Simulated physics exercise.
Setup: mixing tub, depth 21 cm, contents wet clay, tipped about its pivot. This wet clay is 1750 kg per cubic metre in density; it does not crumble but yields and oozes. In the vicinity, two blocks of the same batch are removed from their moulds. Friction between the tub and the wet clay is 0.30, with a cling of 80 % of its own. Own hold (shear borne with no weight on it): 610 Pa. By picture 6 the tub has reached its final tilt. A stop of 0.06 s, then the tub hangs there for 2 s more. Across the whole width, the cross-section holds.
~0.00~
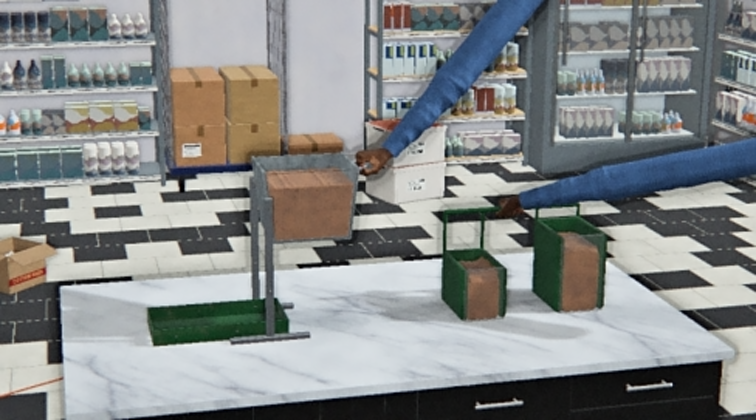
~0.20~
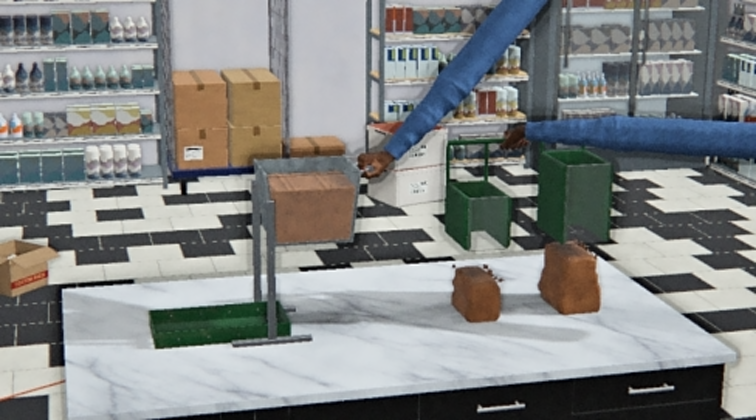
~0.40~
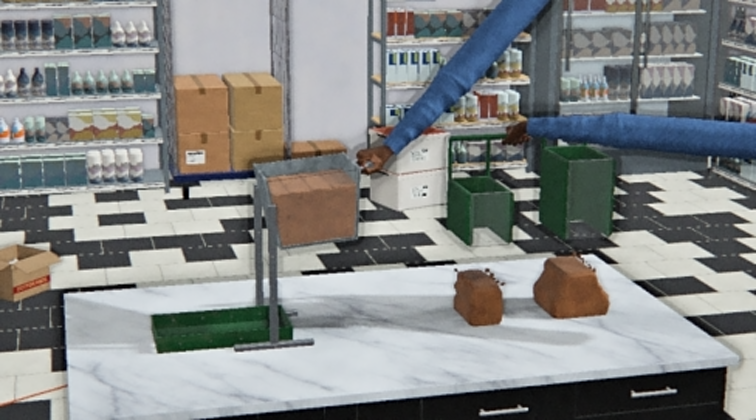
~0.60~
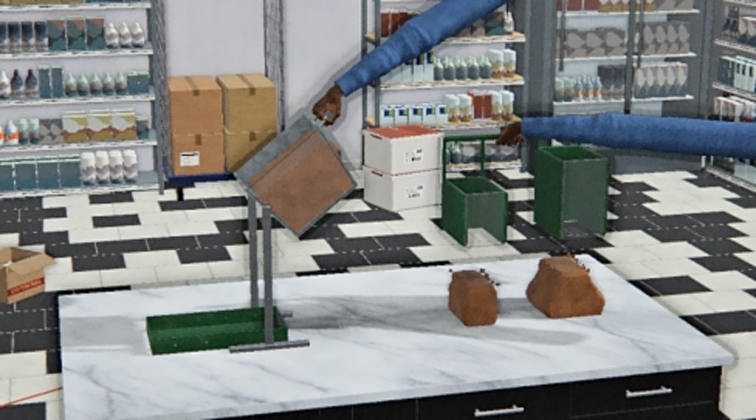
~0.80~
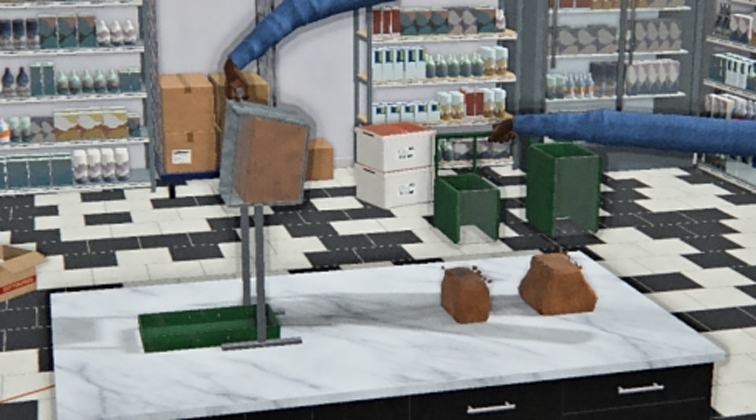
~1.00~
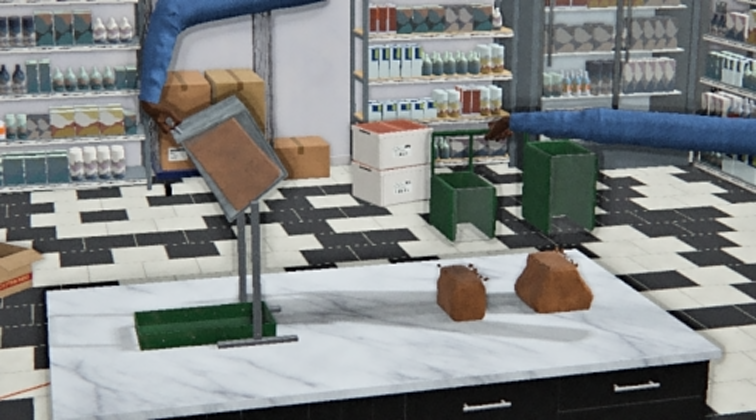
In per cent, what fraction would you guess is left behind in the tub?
My guess is 0 per cent.
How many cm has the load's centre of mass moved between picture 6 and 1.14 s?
14 cm.
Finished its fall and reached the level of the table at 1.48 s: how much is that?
By then close to 100 % is down.
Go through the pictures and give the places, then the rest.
Handle-side rim at (356, 169), tilt 0 degrees; highest point of the wet clay at (348, 184); test blocks 13 cm, 21 cm high (left to right), in the first picture.
Handle-side rim at (358, 171), tilt 0 degrees; highest point of the wet clay at (349, 187); test blocks 13 cm, 19 cm high (left to right), in the second picture.
Handle-side rim at (358, 169), tilt 4 degrees; highest point of the wet clay at (352, 185); test blocks 13 cm, 15 cm high (left to right), in the third picture.
Handle-side rim at (317, 128), tilt 39 degrees; highest point of the wet clay at (323, 144); test blocks 13 cm, 15 cm high (left to right), in the fourth picture.
Handle-side rim at (238, 114), tilt 83 degrees; highest point of the wet clay at (254, 119); test blocks 13 cm, 15 cm high (left to right), in the fifth picture.
Handle-side rim at (179, 144), tilt 120 degrees; highest point of the wet clay at (231, 120); test blocks 13 cm, 15 cm high (left to right), in the sixth picture.
By 1.14 s, the tub is at 120 degrees and holds 38 %.
By 1.31 s, the tub is at 120 degrees and holds 0 %.
By 1.48 s, the tub is at 120 degrees and holds 0 %.
By 1.65 s, the tub is at 120 degrees and holds 0 %.
By 3.00 s, at the end, the tub is at 120 degrees and holds 0 %.
